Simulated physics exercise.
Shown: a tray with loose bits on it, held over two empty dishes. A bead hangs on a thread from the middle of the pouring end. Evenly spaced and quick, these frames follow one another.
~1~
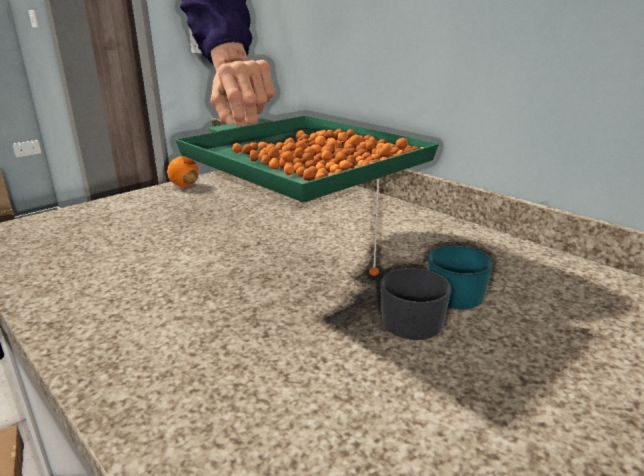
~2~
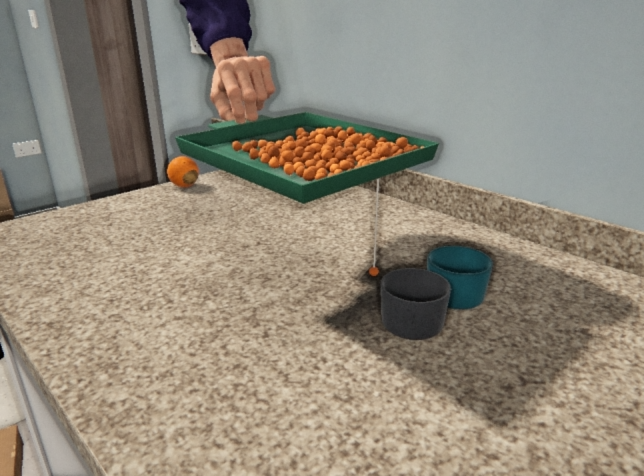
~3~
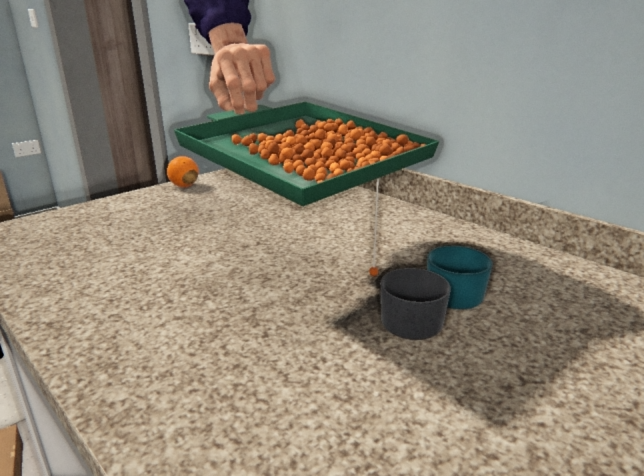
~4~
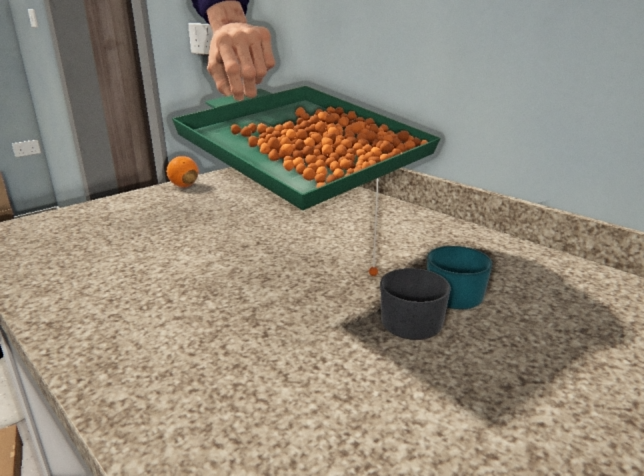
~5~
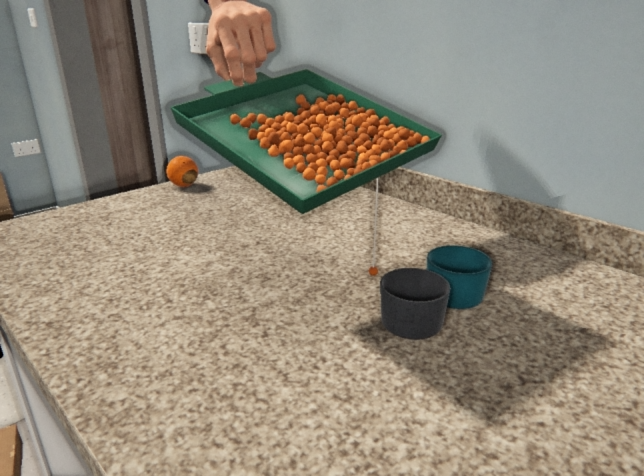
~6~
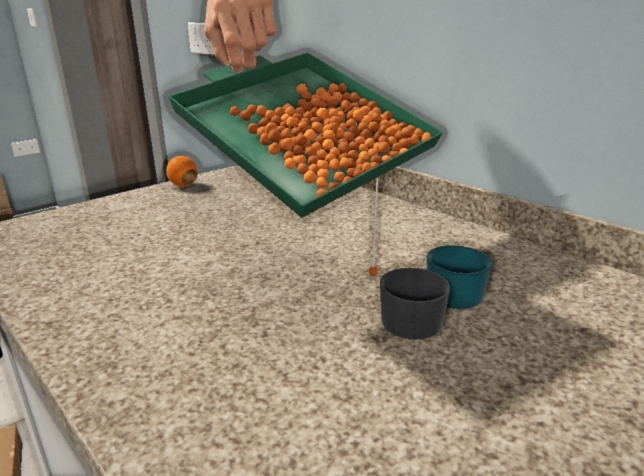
The footage shows a hand holding a green tray of small round orange pieces above a grey dish and a teal dish on a speckled counter, gradually raising the handle end so the tray tilts more steeply.
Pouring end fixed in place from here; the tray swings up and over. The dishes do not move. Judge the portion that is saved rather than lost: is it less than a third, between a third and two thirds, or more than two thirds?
The caught part does not reach a third.
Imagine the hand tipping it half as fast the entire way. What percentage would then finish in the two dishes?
That works out at roughly 0 per cent.
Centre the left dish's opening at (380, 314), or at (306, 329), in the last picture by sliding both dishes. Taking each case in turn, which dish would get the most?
The one on the left side first, then the one on the left side.
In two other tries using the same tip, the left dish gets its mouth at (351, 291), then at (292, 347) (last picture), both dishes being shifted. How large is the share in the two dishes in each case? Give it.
10, then 50 %.
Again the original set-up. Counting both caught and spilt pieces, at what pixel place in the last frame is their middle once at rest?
(355, 378).
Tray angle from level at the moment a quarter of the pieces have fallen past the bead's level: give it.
Somewhere near 105°.
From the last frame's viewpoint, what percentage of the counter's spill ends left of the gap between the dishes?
Roughly 80 in a hundred.
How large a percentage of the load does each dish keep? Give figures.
For the left dish some 0 %, for the right dish some 0 %.
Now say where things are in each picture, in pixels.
Corners of the pouring end (303, 182) and (434, 144), level; middle of the load (326, 153), coated peanuts; left dish (442, 314); right dish (485, 285); bead on its thread (374, 271), in the first frame.
Corners of the pouring end (303, 183) and (434, 143), level; middle of the load (326, 152), in the second frame.
Corners of the pouring end (303, 187) and (435, 141), tipped barely, lowest at the left corner; middle of the load (326, 148), in the third frame.
Corners of the pouring end (303, 192) and (436, 138), tipped a little, lowest at the left corner; middle of the load (326, 142), in the fourth frame.
Corners of the pouring end (303, 197) and (437, 134), tipped clearly, lowest at the left corner; middle of the load (327, 135), in the fifth frame.
Corners of the pouring end (303, 202) and (438, 132), tipped clearly, lowest at the left corner; middle of the load (328, 130), about a tenth on the move; left dish (441, 313); right dish (484, 285), in the sixth frame.
Just after the last frame, tray tipped steeply; almost all on the tray; just a few outside both; just a few in the air.
A moment on, tray tipped past a quarter turn; roughly half on the tray; roughly a quarter outside both; roughly a quarter in the air.
Further on, tray tipped past a quarter turn; every one outside both.
When it is over, tray tipped past a quarter turn; not one in the left dish; not one in the right dish; every one outside both.
